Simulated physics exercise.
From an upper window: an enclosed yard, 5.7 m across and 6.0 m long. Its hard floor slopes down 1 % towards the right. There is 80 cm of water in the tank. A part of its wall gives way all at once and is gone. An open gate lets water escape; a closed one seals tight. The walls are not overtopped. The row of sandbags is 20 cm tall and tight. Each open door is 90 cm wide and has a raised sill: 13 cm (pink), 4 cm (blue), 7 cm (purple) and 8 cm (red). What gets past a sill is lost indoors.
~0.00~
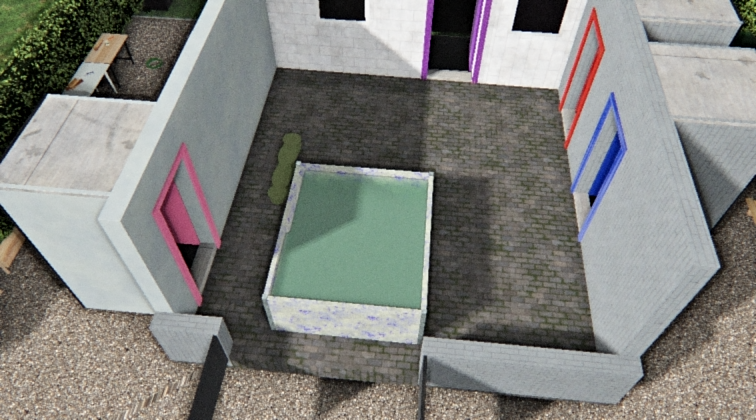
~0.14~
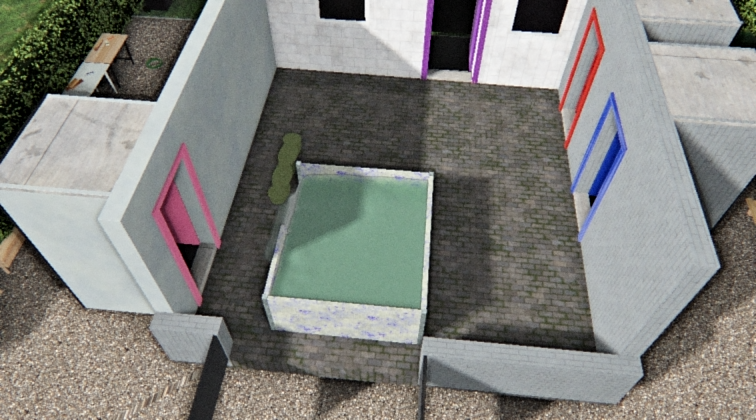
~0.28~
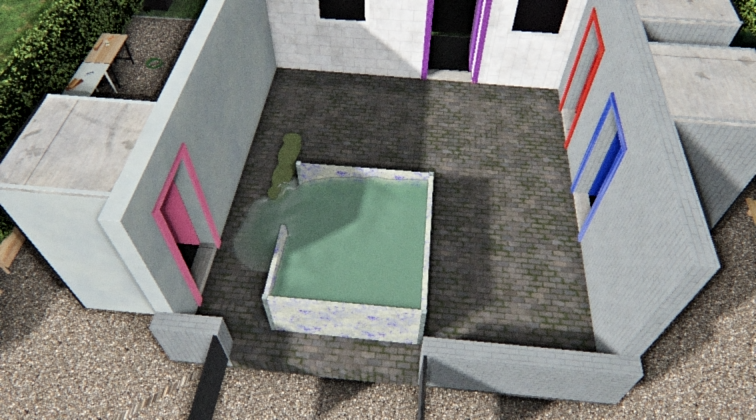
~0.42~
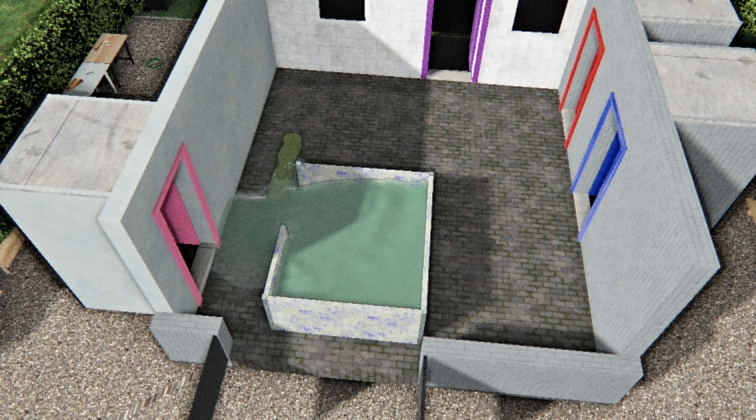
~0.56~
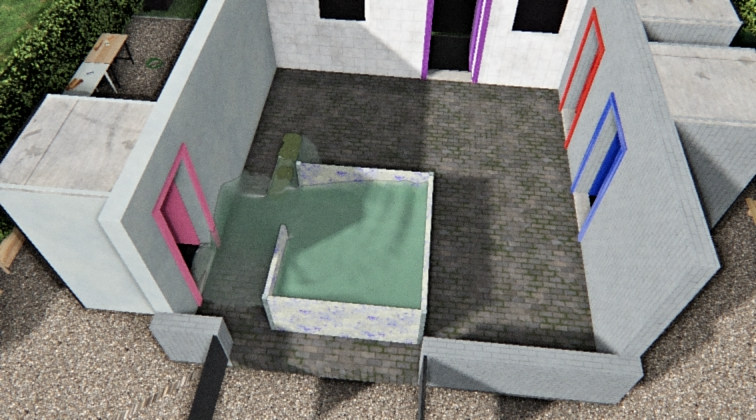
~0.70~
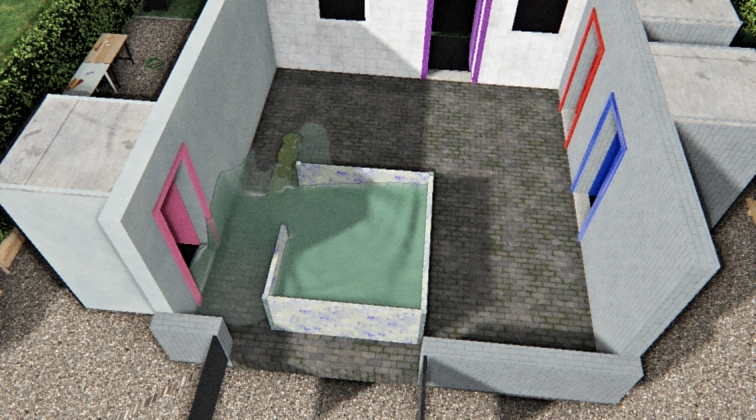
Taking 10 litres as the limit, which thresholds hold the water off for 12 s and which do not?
Within that time: At the pink door it passes the limit; at the blue door it passes the limit; at the purple door it does not reach the limit; at the red door it passes the limit.
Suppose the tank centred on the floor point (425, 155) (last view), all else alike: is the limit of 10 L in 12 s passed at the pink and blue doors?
Then: Pink under, blue not over.
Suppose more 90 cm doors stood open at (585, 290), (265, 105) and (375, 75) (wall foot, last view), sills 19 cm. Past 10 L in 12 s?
In turn: Under, below, under.
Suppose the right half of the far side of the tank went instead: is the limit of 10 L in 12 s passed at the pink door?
Against that limit: Pink below.
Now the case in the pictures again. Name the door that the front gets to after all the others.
The blue one.
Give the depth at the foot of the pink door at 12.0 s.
Roughly 9.0 cm deep.
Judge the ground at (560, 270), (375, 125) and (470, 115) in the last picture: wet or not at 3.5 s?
In turn: Dry, under water, wet.
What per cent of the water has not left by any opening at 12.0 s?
Some 66 per cent remains.
After 1.4 s water covers 25 % of the floor and is deepest (62 cm) near (240, 216); pink door 26 cm at the sill, 40 L in, blue door not reached, purple door not reached, red door not reached.
After 2.2 s water covers 40 % of the floor and is deepest (52 cm) near (277, 69); pink door 25 cm at the sill, 88 L in, blue door not reached, purple door not reached, red door not reached.
After 3.5 s water covers 50 % of the floor and is deepest (34 cm) near (237, 225); pink door 20 cm at the sill, 139 L in, blue door not reached, purple door 8 cm at the sill, 0 L in, red door not reached.
After 7.0 s water covers 85 % of the floor and is deepest (20 cm) near (193, 325); pink door 15 cm at the sill, 182 L in, blue door 7 cm at the sill, 14 L in, purple door 6 cm at the sill, 1 L in, red door 18 cm at the sill, 125 L in.
After 12.0 s water covers 95 % of the floor and is deepest (15 cm) near (579, 275); pink door 9 cm at the sill, 186 L in, blue door 6 cm at the sill, 43 L in, purple door 4 cm at the sill, 1 L in, red door 11 cm at the sill, 209 L in.
